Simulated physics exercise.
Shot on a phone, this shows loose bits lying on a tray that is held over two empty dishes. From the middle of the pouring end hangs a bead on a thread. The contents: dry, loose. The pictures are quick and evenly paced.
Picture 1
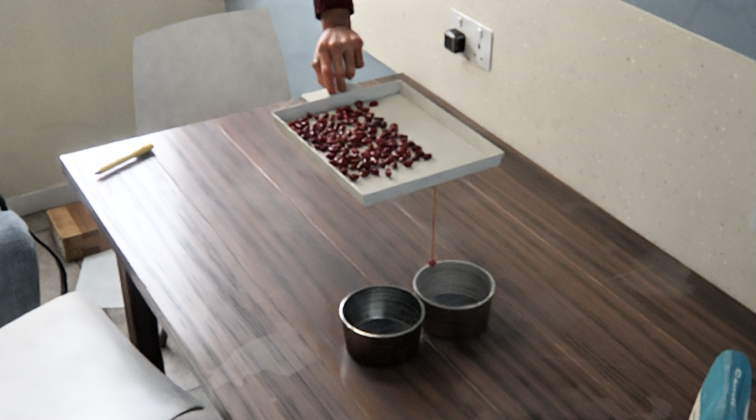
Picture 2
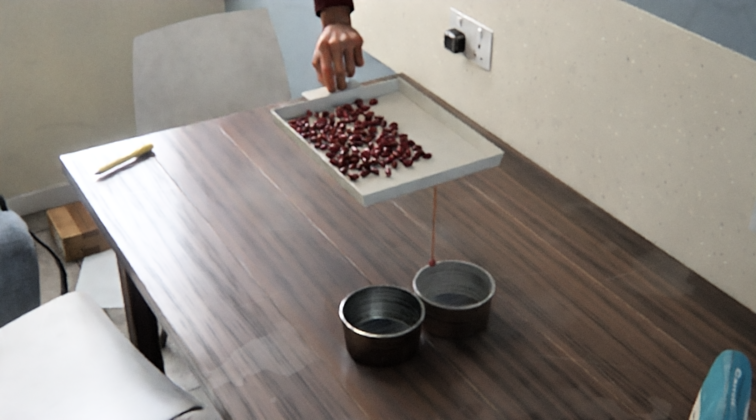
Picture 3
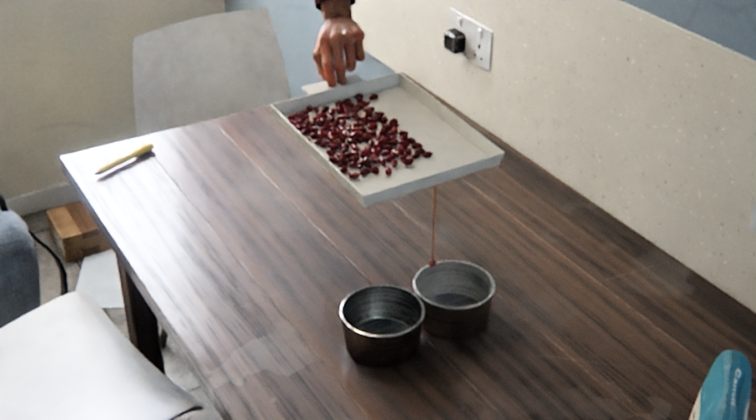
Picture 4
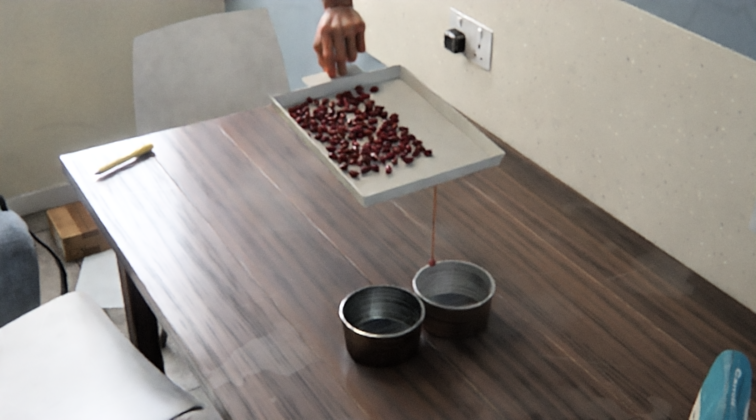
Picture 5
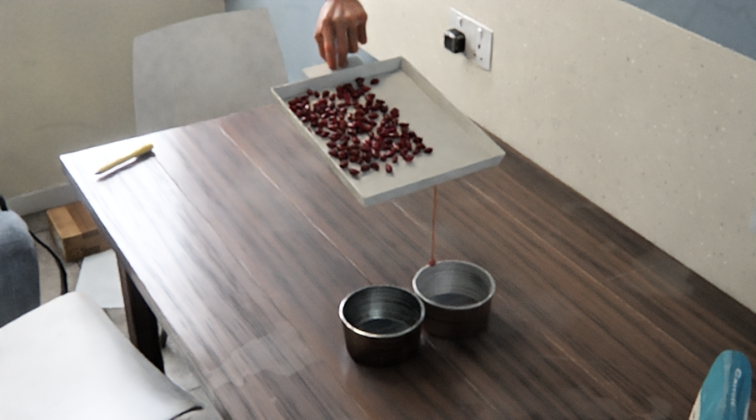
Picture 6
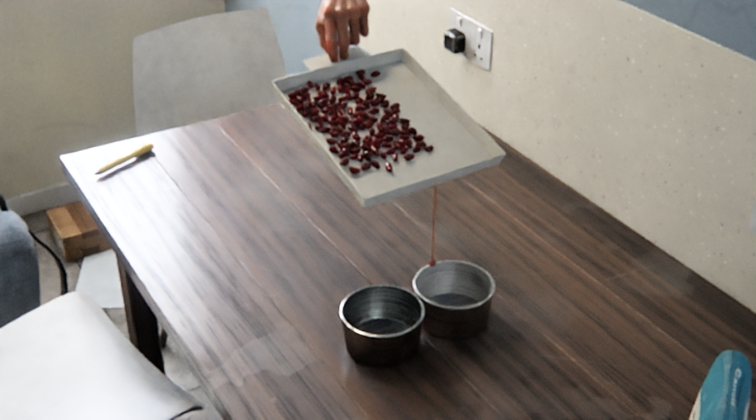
A hand at the top grips the far end of a pale, shallow tray of dark red beans above a brown wooden table, seen from above at an angle by a still camera. Two empty metal dishes stand below, beneath a small bead on a reddish thread, with a yellow pen at left. The hand slowly raises the far end, tilting the tray slightly, while the beans barely shift.
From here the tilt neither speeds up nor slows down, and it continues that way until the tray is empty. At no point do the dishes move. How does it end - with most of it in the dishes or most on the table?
Catch exceeds half.
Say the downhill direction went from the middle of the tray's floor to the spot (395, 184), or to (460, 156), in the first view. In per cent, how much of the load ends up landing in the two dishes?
In turn some 100 and 0 per cent.
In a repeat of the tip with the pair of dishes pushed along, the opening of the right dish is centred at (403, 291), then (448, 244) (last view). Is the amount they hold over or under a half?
At place one not up to half; at place two not up to half.
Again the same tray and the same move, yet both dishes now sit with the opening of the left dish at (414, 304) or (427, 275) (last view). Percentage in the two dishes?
You'd get 90 in a hundred the first time and 10 in a hundred the second.
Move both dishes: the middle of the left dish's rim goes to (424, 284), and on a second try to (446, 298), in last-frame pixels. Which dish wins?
Result, try one: The left of the two; try two: The left of the two.
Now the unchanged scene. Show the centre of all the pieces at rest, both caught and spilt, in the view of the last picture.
I'd mark it at roughly (432, 327).
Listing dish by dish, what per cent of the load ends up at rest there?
About: Left dish 40, right dish 40 per cent.
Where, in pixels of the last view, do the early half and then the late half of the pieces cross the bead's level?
Around (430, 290), followed by around (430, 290).
Soon, tray tipped steeply; nearly all on the tray; a stray few in the air.
A while on, tray tipped right over; nearly all on the tray; a stray few in the left dish; a stray few in the right dish; a stray few outside both; a stray few in the air.
Towards the end, tray tipped past a quarter turn; about half in the left dish; about a third in the right dish; about a quarter outside both.
Finally, tray tipped past a quarter turn; about half in the left dish; about a third in the right dish; about a quarter outside both.
